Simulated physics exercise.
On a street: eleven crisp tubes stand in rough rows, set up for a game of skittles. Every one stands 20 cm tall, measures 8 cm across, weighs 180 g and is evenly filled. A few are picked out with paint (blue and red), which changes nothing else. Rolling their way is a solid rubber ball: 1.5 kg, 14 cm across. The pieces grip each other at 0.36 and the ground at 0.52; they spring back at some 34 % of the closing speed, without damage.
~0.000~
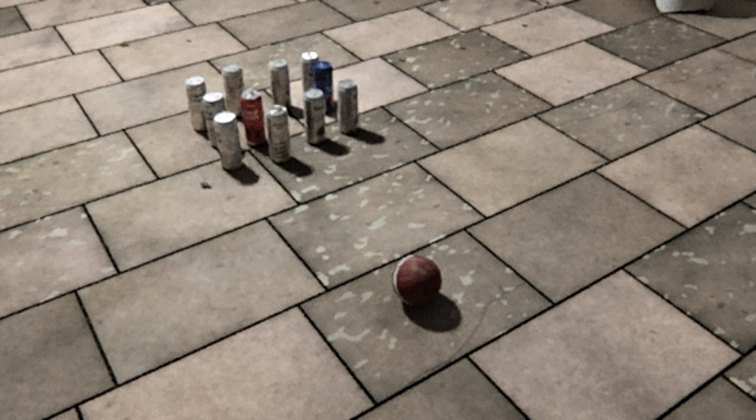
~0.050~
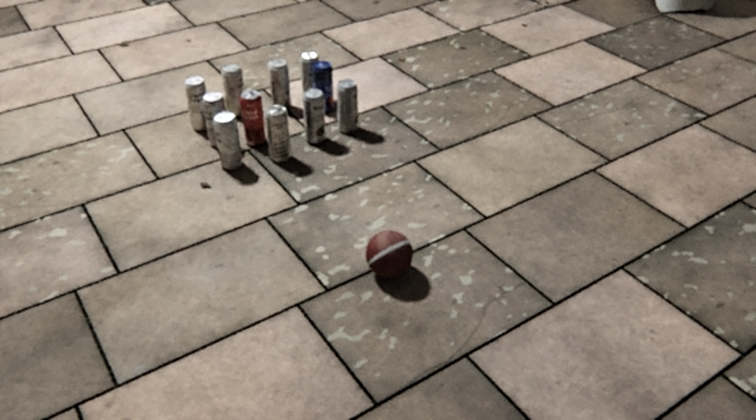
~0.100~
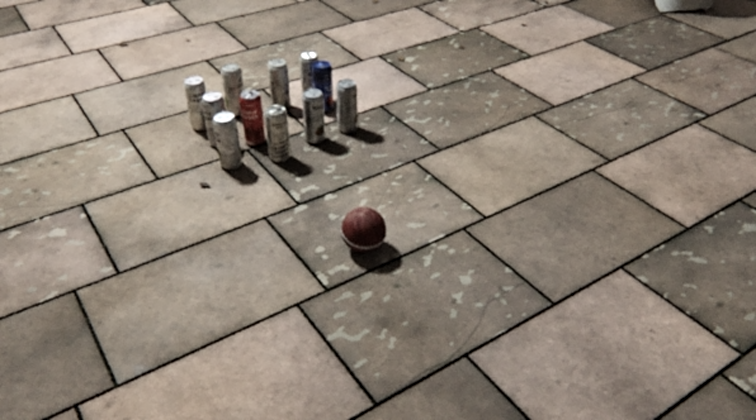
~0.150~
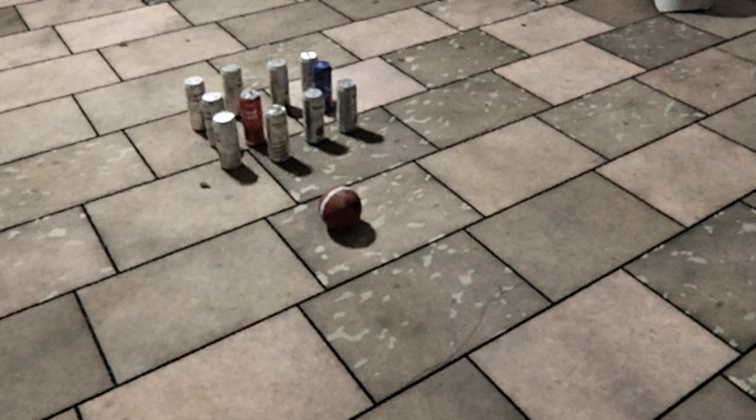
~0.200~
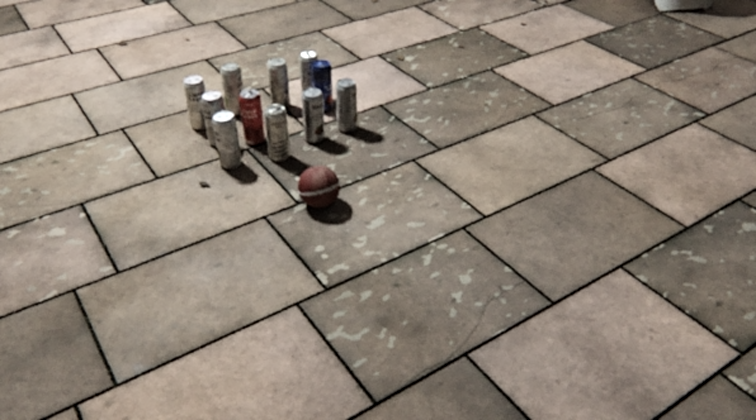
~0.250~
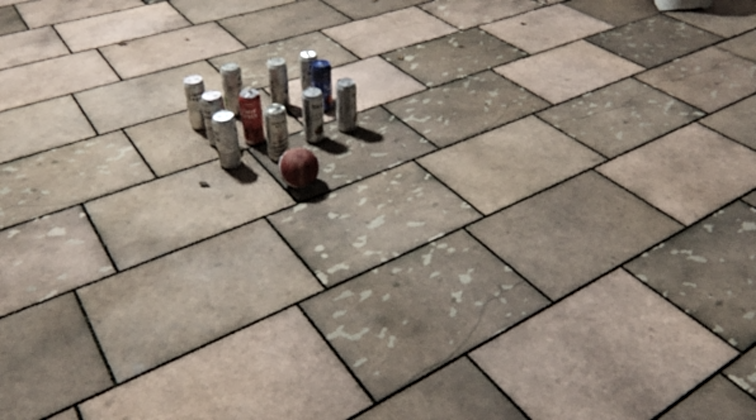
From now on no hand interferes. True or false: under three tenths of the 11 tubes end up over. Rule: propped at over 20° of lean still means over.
False, more than three in ten.
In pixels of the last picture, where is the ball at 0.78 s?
Look close to (189, 66).
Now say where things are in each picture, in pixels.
In the first picture (each place is the centre of the face we see best), ball (417, 280) 86 cm before the front row; blue tube (331, 91); red tube (251, 124); all in place.
Ball (389, 254) 73 cm before the front row; red tube (251, 124), in the second picture.
Ball (364, 230) 60 cm before the front row; red tube (250, 124), in the third picture.
Ball (340, 208) 47 cm before the front row; blue tube (330, 90), in the fourth picture.
Ball (319, 187) 34 cm before the front row; red tube (250, 123), in the fifth picture.
Ball (299, 168) 21 cm before the front row; blue tube (329, 89); red tube (249, 123); all in place, in the sixth picture.
By 0.48 s, ball still moving; 3 of the 11 tubes over; red tube tilted 35°.
By 0.78 s, ball still moving; 5 of the 11 tubes over; red tube lying flat.
When it is over (2.2 s), ball rolling away; 5 of the 11 tubes over; red tube lying flat; blue tube unmoved. That is 45 per cent. In pixels of the last frame, middles, blue tube near (322, 87).
